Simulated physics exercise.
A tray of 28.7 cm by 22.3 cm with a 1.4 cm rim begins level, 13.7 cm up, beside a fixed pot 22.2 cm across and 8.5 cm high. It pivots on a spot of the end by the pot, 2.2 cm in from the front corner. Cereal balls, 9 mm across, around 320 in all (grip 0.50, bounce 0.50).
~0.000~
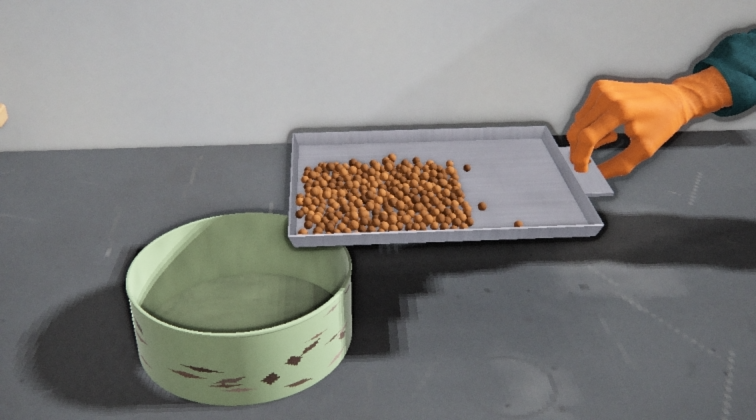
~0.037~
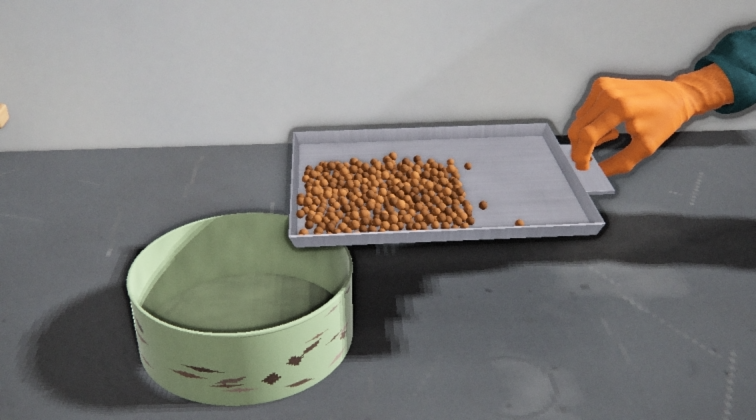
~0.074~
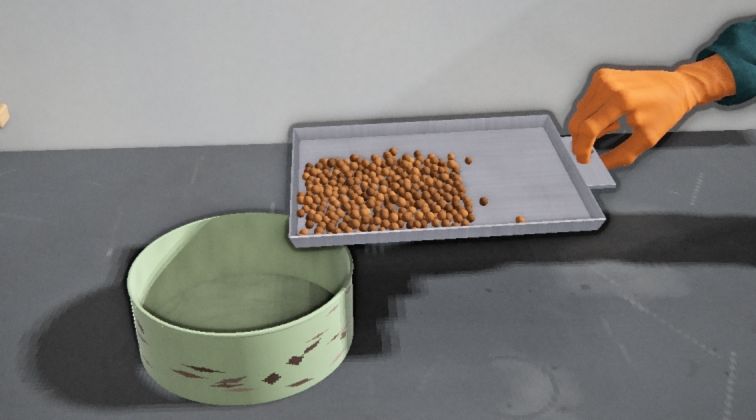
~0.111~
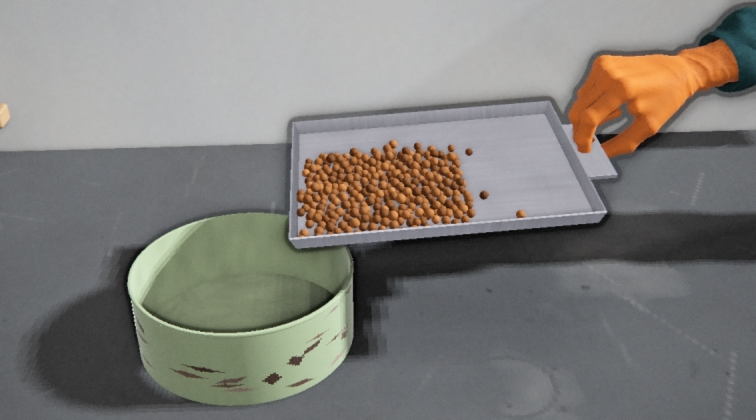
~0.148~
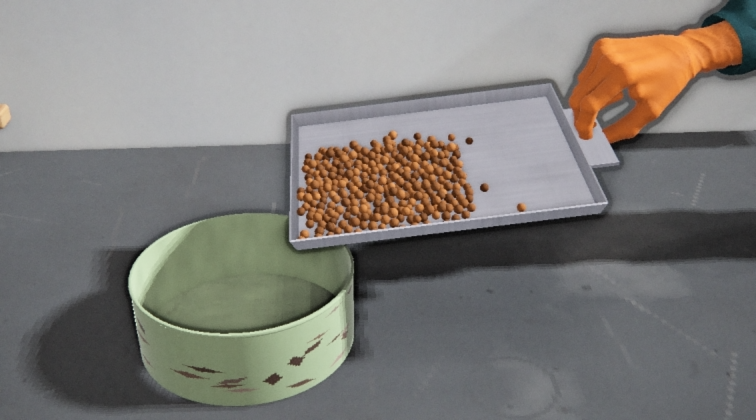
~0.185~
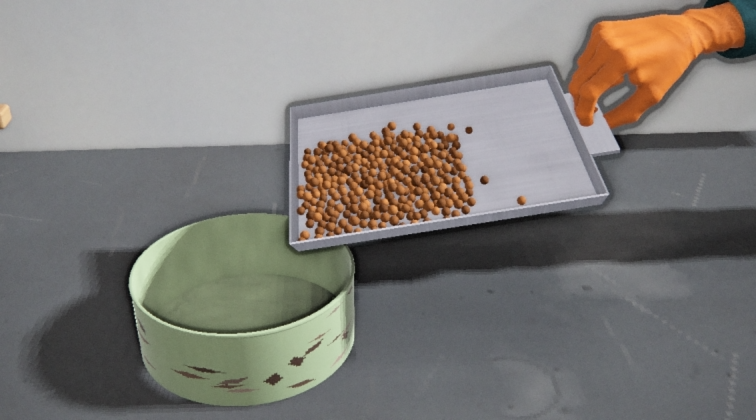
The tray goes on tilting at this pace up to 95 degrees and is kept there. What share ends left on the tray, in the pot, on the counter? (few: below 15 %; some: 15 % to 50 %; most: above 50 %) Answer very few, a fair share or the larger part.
Tray very few, pot the larger part, counter a fair share.
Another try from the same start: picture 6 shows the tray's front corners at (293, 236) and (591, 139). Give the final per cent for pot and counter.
Pot 85, counter 15.
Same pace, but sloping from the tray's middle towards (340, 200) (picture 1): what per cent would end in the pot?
Some 95 per cent.
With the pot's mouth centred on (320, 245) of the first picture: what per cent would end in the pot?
Some 25 per cent.
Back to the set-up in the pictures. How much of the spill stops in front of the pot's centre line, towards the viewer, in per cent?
Some 100 per cent.
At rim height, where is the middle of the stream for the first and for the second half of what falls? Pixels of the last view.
At about (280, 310), then at (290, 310).
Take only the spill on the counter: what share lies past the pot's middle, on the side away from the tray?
About 20 per cent.
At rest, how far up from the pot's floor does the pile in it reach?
Roughly 3.0 cm.
After 0.55 s, tilt 53 degrees; the tray holds 100 %, the pot 0 %.
Then, at 0.80 s, tilt 79 degrees; the tray holds 85 %, the pot 10 %.
After 1.16 s, tilt 95 degrees; the tray holds 0 %, the pot 70 %.
By 1.7 s all is still; tray 0 %, pot 75 %, counter 25 %.
